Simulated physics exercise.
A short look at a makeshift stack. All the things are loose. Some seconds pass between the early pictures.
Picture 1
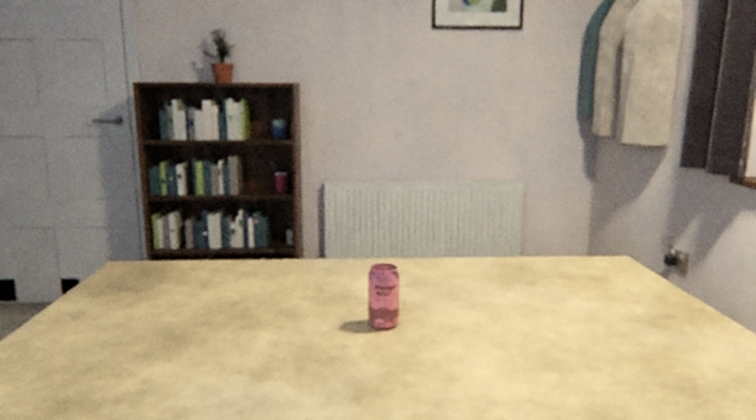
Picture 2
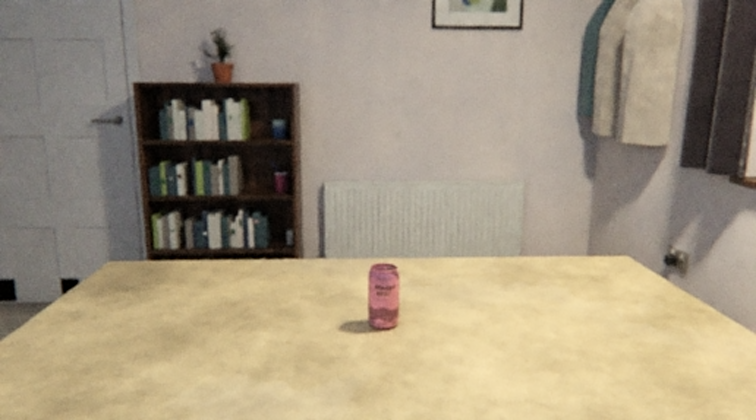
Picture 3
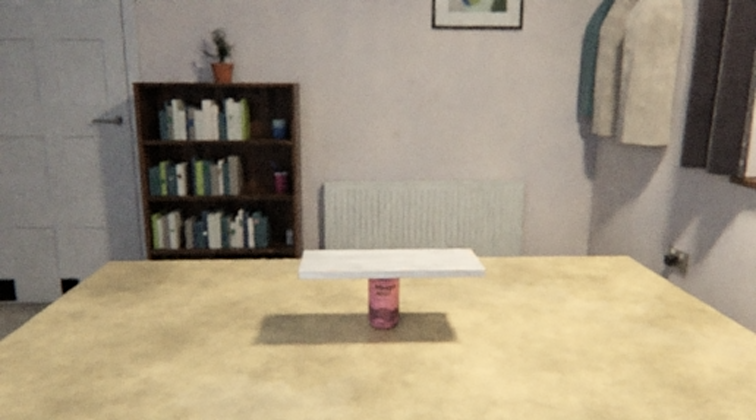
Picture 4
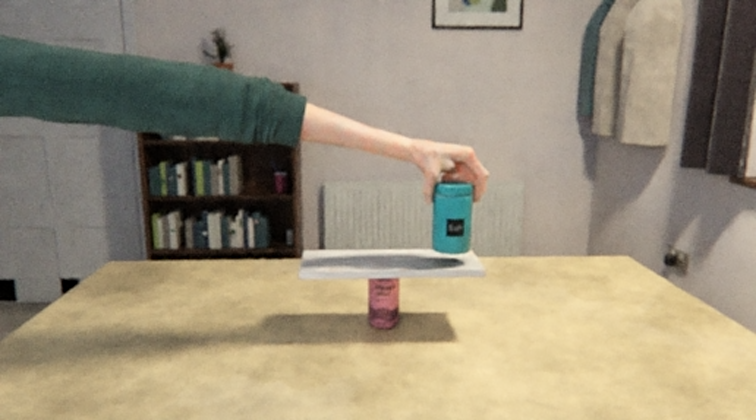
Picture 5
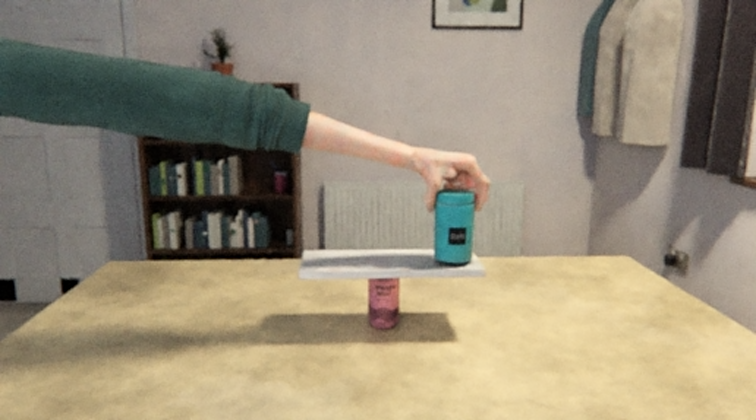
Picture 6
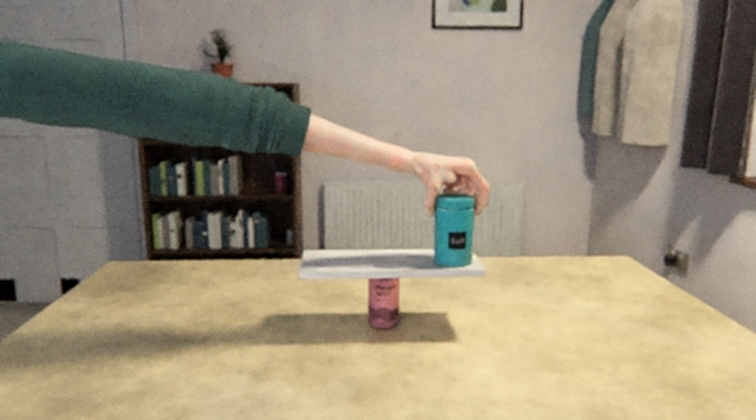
We see a pink can on a table, then a white board resting across its top. An arm in a green sleeve reaches in from the left and lowers a turquoise jar onto the board's right side, keeping hold of it.
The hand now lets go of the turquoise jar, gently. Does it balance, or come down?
In the end the stack loses its balance.
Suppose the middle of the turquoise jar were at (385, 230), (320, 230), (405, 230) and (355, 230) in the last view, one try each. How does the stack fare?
First, it stays up; second, it loses its balance; third, it holds; fourth, it holds.
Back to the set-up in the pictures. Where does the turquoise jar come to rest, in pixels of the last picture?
Around (514, 306).
Then, 0.40 s past the last view, turquoise jar now fallen; white board rocked 52° from its first pose.
Then, 0.50 s past the last view, white board rocked 48° from its first pose.
Finally, fallen, turquoise jar; down or leaning hard in the stack, white board; pink can still in place. Final places as the last picture's camera would see them, turquoise jar near (514, 306). The stack comes apart.
